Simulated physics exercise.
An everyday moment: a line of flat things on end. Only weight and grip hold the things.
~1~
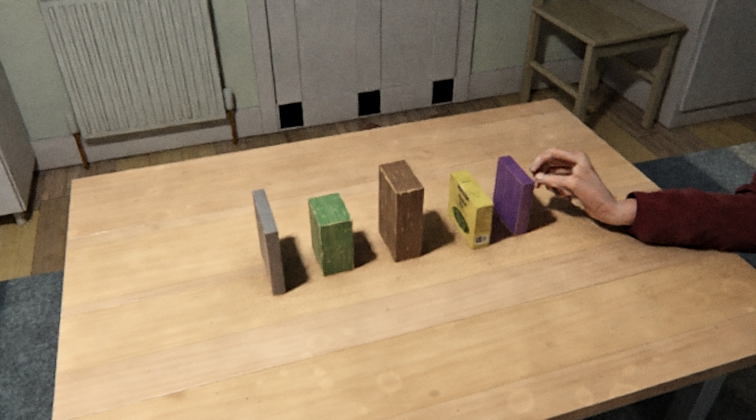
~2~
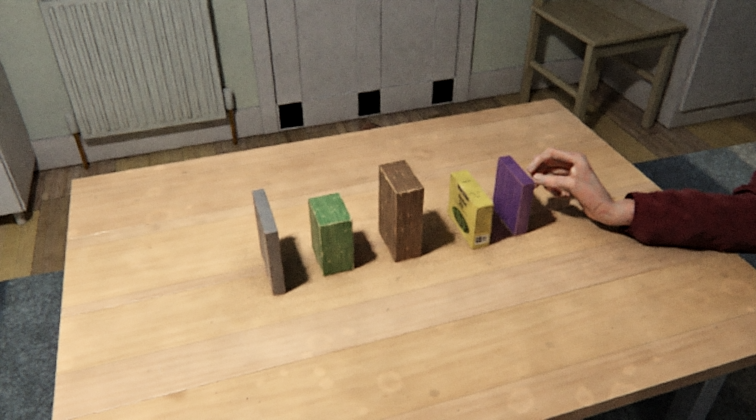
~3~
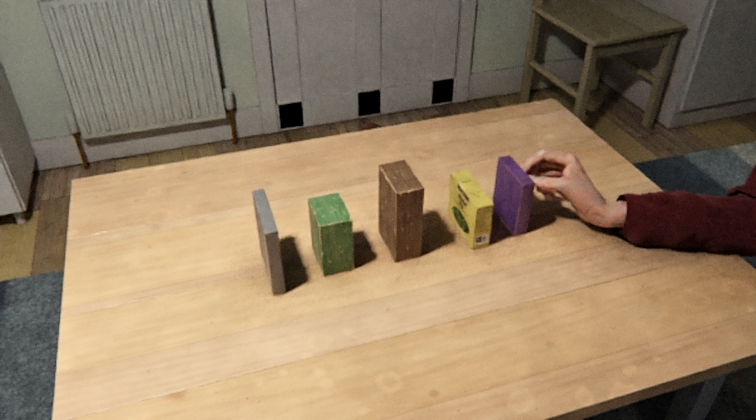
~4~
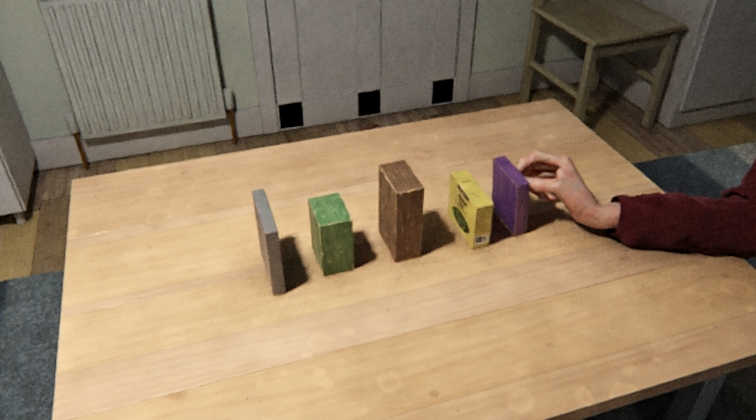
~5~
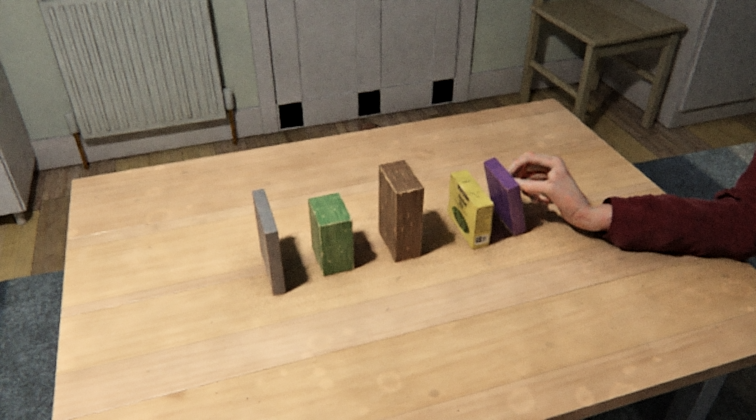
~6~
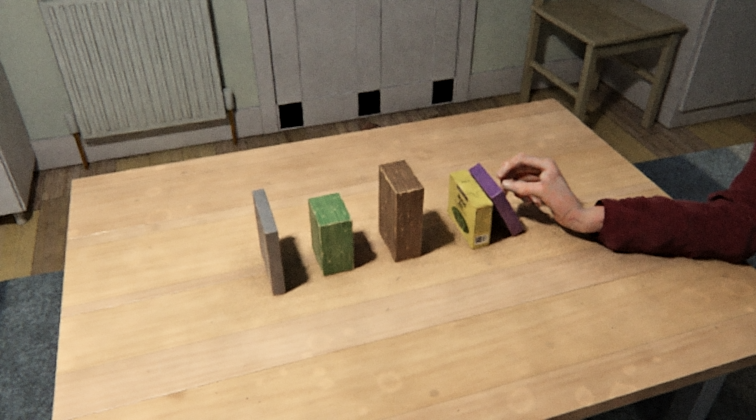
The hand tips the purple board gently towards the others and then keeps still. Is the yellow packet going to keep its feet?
The yellow packet topples.
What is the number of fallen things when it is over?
2 of them.
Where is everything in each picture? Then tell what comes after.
The first picture shows yellow packet (470, 209); brown block (400, 211).
The second picture shows brown block (400, 211); green block (331, 234).
The third picture shows brown block (400, 211); green block (331, 234).
The fourth picture shows purple board 5° over; brown block (400, 211); green block (331, 234).
The fifth picture shows purple board 15° over; brown block (400, 211); green block (331, 234).
The sixth picture shows purple board 30° over; yellow packet (469, 209); brown block (400, 211).
Then, 0.20 s later than the last frame, purple board 54° over; yellow packet tilted by 37° near (453, 212).
Then, 0.30 s later than the last frame, purple board 64° over; yellow packet on its side near (438, 224).
When it is over, lying over on the table, yellow packet; the other 2 as before. End places, in pixels of the last picture, yellow packet near (438, 224).
